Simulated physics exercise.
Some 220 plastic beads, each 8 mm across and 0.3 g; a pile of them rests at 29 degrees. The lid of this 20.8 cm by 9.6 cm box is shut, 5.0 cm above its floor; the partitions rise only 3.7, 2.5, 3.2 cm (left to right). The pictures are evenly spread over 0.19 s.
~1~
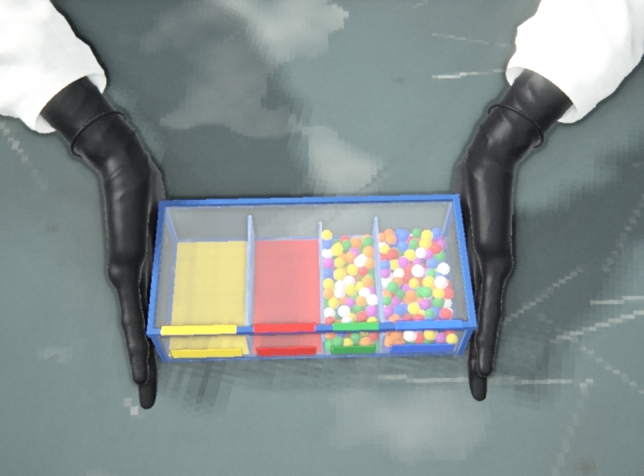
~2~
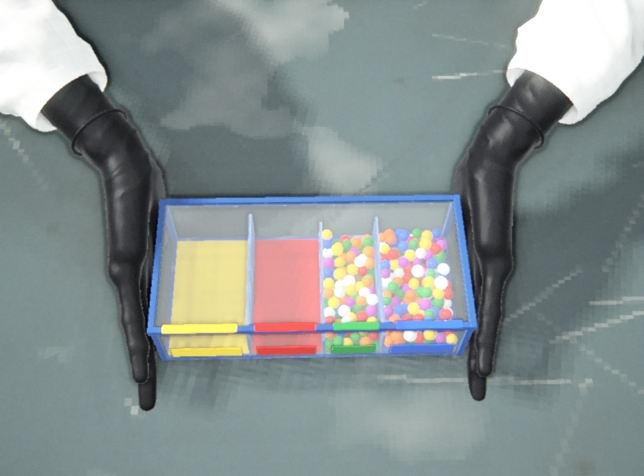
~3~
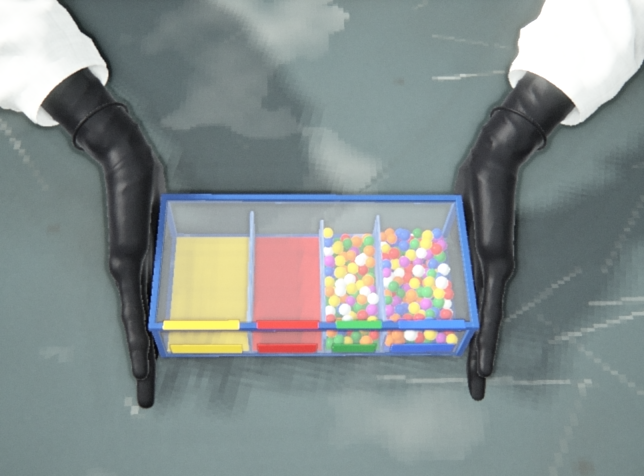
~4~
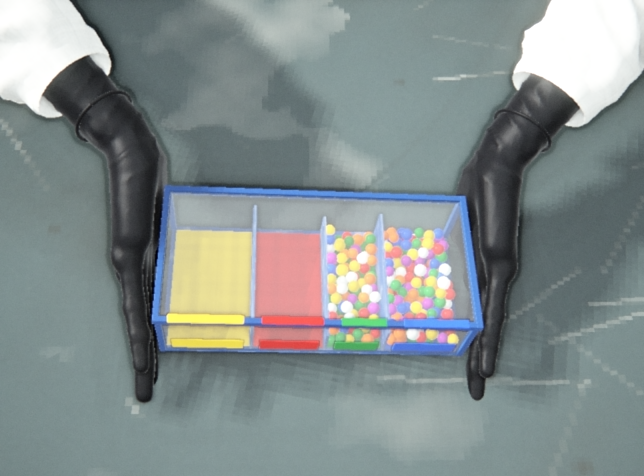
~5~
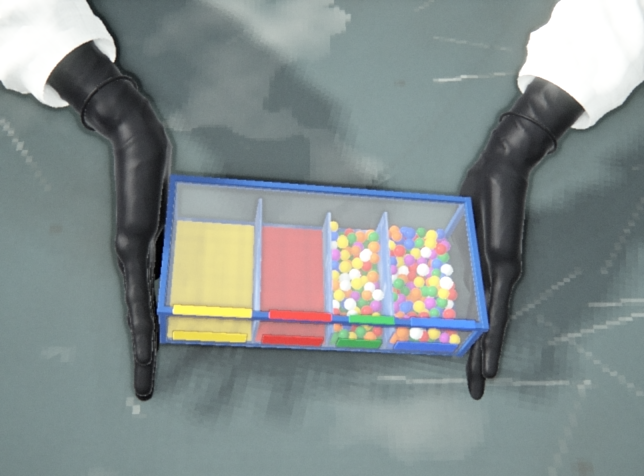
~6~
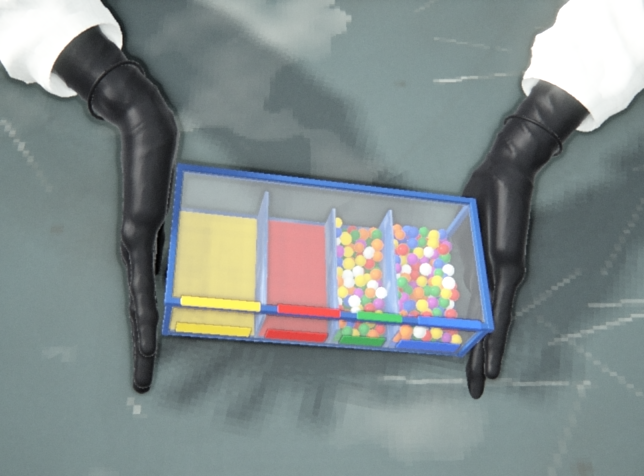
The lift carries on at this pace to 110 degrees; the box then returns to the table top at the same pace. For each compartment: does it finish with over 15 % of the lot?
Red: Under, blue: Over, green: Under, yellow: Under.
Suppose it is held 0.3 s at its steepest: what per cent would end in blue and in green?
Then: Blue 100; green 0.
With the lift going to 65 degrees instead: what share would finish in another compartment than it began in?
About 0 per cent.
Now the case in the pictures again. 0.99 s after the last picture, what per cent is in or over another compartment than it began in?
Some 10 per cent.
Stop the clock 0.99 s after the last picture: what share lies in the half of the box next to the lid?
Some 50 per cent.
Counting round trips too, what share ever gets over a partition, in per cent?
About 30 per cent.
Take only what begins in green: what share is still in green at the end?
Some 0 per cent.
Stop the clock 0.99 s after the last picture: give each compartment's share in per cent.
Red 0; blue 75; green 25; yellow 0.
Then, 0.99 s after the last picture, tilt 110 degrees; blue 75 %, green 25 %.
Then, 1.65 s after the last picture, tilt 50 degrees; blue 100 %.
Then, 2.35 s after the last picture, tilt 0 degrees; blue 100 %.
In the end, red 0 %, blue 100 %, green 0 %, yellow 0 %.
